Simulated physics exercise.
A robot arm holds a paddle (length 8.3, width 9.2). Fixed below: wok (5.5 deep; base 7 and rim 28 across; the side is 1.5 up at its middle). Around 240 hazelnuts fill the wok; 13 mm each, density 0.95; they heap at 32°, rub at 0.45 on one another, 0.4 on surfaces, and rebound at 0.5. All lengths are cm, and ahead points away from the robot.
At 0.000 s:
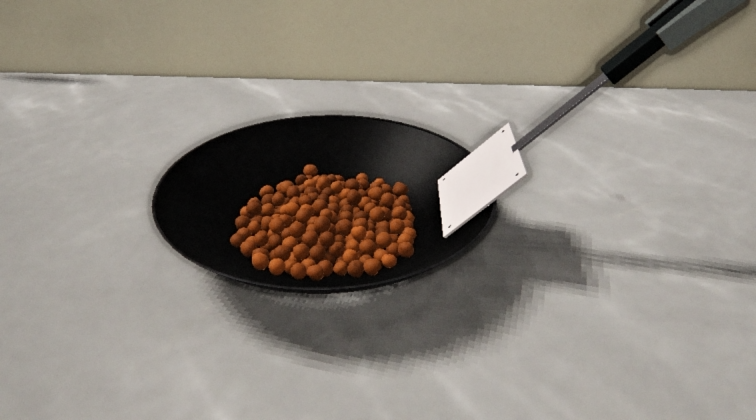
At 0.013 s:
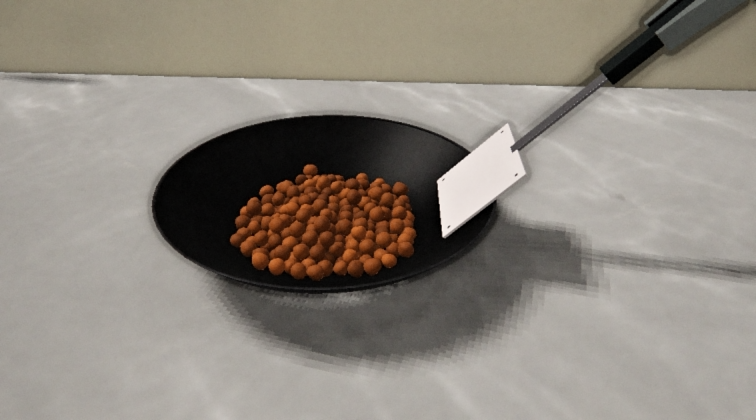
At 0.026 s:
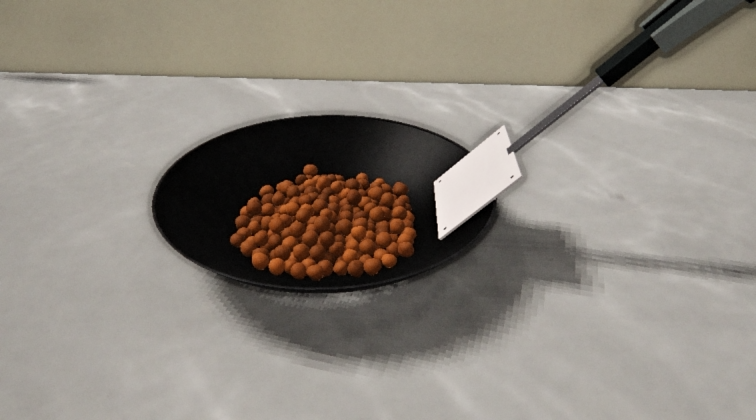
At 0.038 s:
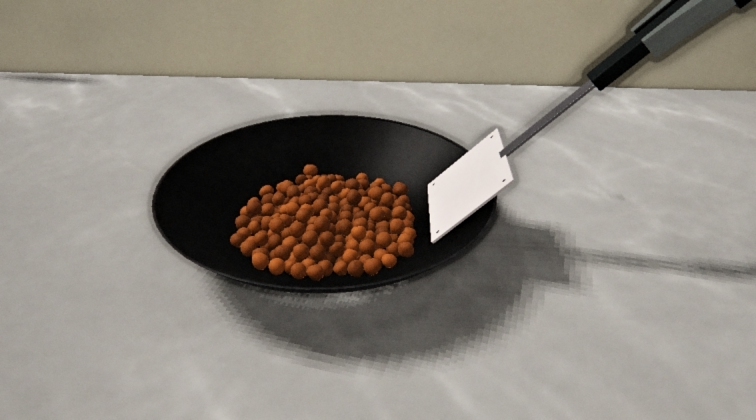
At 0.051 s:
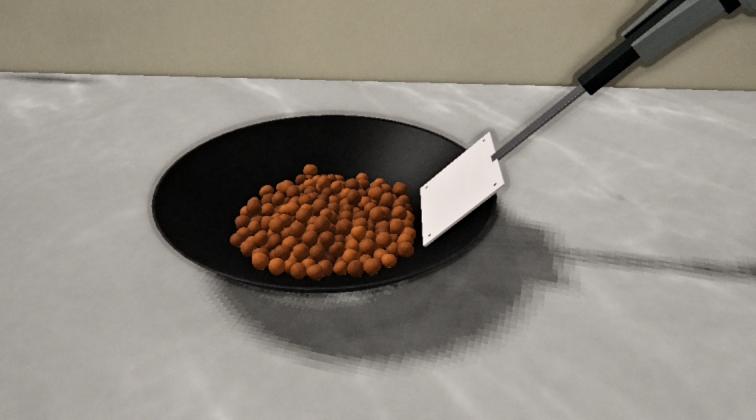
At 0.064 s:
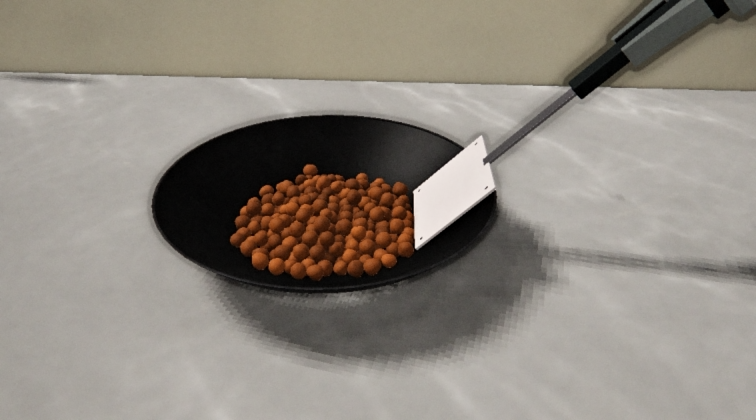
On a pale marbled surface, a robot arm slowly moved a white paddle a short way left and slightly down inside a black wok, toward a heap of round brown nuts that stayed still.
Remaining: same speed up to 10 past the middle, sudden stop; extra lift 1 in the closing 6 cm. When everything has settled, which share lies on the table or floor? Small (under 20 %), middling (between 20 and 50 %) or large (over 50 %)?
Share on the table or floor: Middling (between 20 and 50 %).
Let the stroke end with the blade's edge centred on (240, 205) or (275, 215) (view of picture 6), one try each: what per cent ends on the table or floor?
Some 15 and 5 per cent.
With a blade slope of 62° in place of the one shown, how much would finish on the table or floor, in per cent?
It would be near 40 per cent.
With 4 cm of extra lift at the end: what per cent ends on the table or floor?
Some 30 per cent.
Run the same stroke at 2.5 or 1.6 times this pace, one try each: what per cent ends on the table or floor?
About 65 and 60 per cent.
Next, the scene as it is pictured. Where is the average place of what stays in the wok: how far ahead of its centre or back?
Roughly 4.5 cm ahead.
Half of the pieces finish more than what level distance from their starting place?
Some 14 cm.
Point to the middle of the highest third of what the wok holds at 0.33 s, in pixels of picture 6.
At about (202, 183).
By 0.20 s, sloping 46°, highest piece 5 above the table; 235 in the wok.
By 0.33 s, sloping 46°, highest piece 8 above the table; 232 in the wok, 3 on the blade or in flight.
By 0.60 s, sloping 46°, highest piece 6 above the table; 138 in the wok, 93 on the table or floor, 4 on the blade or in flight.
By 1.65 s, sloping 46°, highest piece 6 above the table; 138 in the wok, 97 on the table or floor.
Final count, 138 in the wok, 97 on the table or floor. That is 41 % on the table or floor.
